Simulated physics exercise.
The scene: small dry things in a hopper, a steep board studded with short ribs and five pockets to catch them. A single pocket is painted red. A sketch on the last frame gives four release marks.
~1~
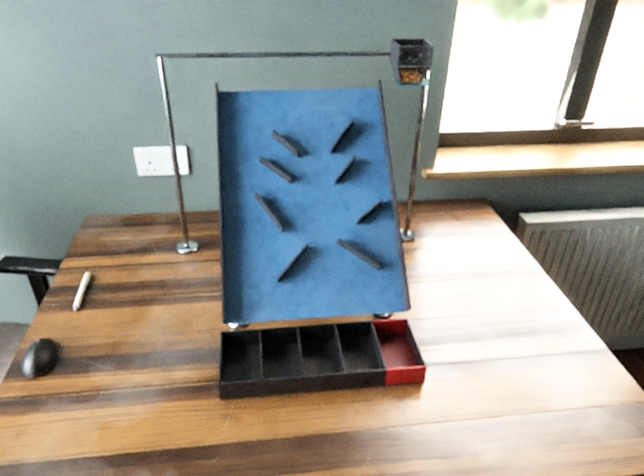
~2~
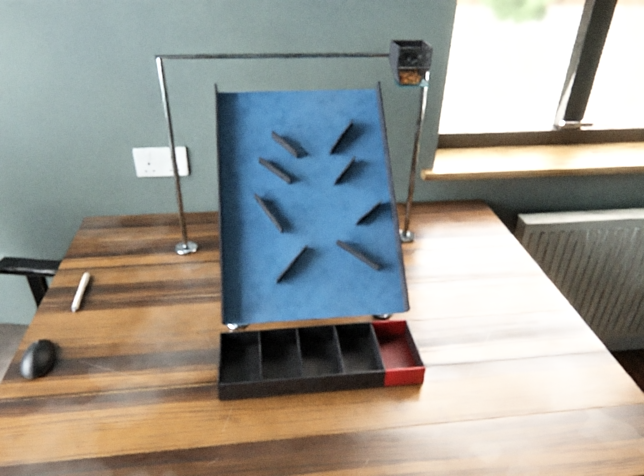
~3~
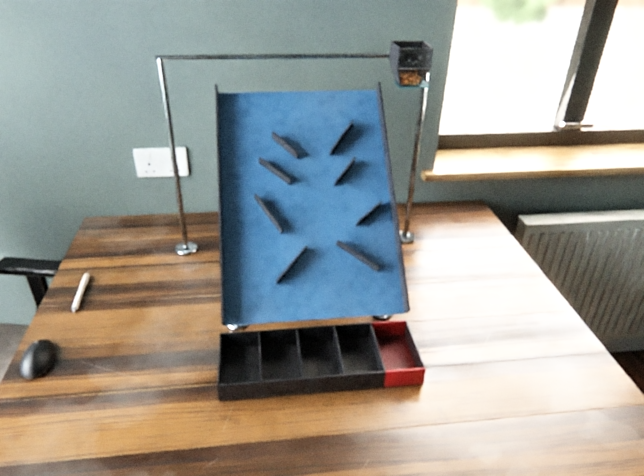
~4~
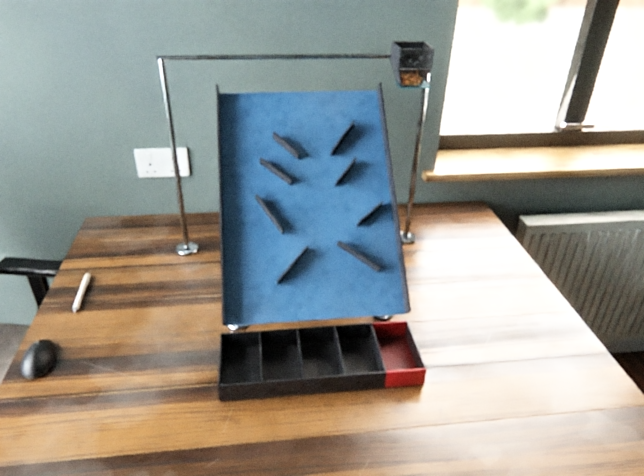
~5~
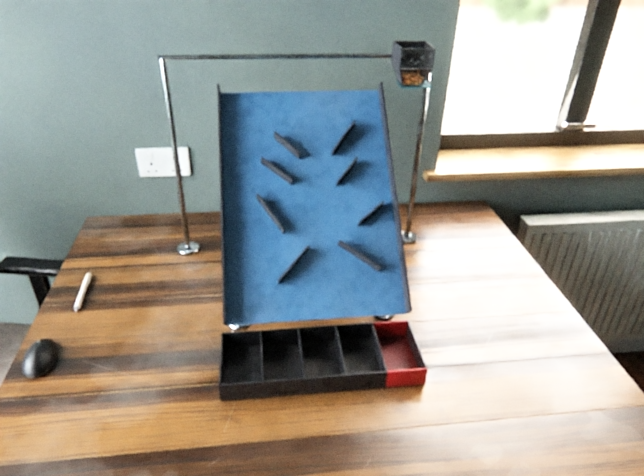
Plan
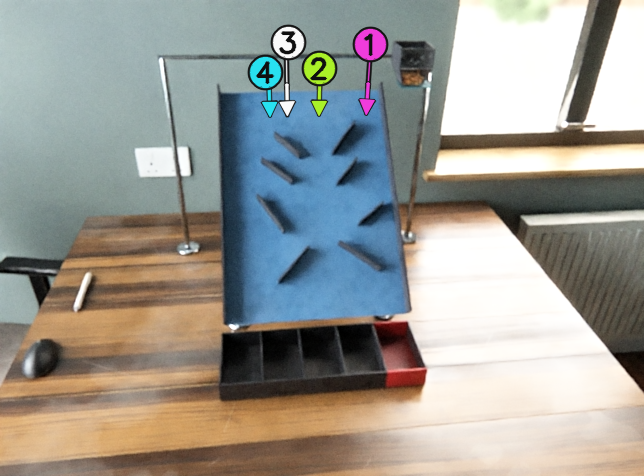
A blue ribbed board stands above black pockets and one red pocket, and nothing moves.
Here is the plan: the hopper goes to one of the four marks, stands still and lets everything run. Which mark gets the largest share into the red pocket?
Mark 1 does it best.
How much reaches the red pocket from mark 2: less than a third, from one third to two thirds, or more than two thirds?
Less than a third.
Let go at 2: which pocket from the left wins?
The third.
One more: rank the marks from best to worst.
1, 3, 4, 2.
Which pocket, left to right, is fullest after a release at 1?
It is the fifth one.
On the marked copy, mark 1 meets the board at (366, 109); mark 2 meets the board at (319, 110); mark 3 meets the board at (287, 110); mark 4 meets the board at (269, 111).
Choosing 1, close to two thirds in the red pocket, close to a quarter in other pockets, a small share outside the box.
Choosing 2, only a few in the red pocket, all but a few in other pockets, a small share outside the box.
Choosing 3, close to a third in the red pocket, close to half in other pockets, a small share outside the box.
Choosing 4, close to a quarter in the red pocket, close to two thirds in other pockets, a small share outside the box.
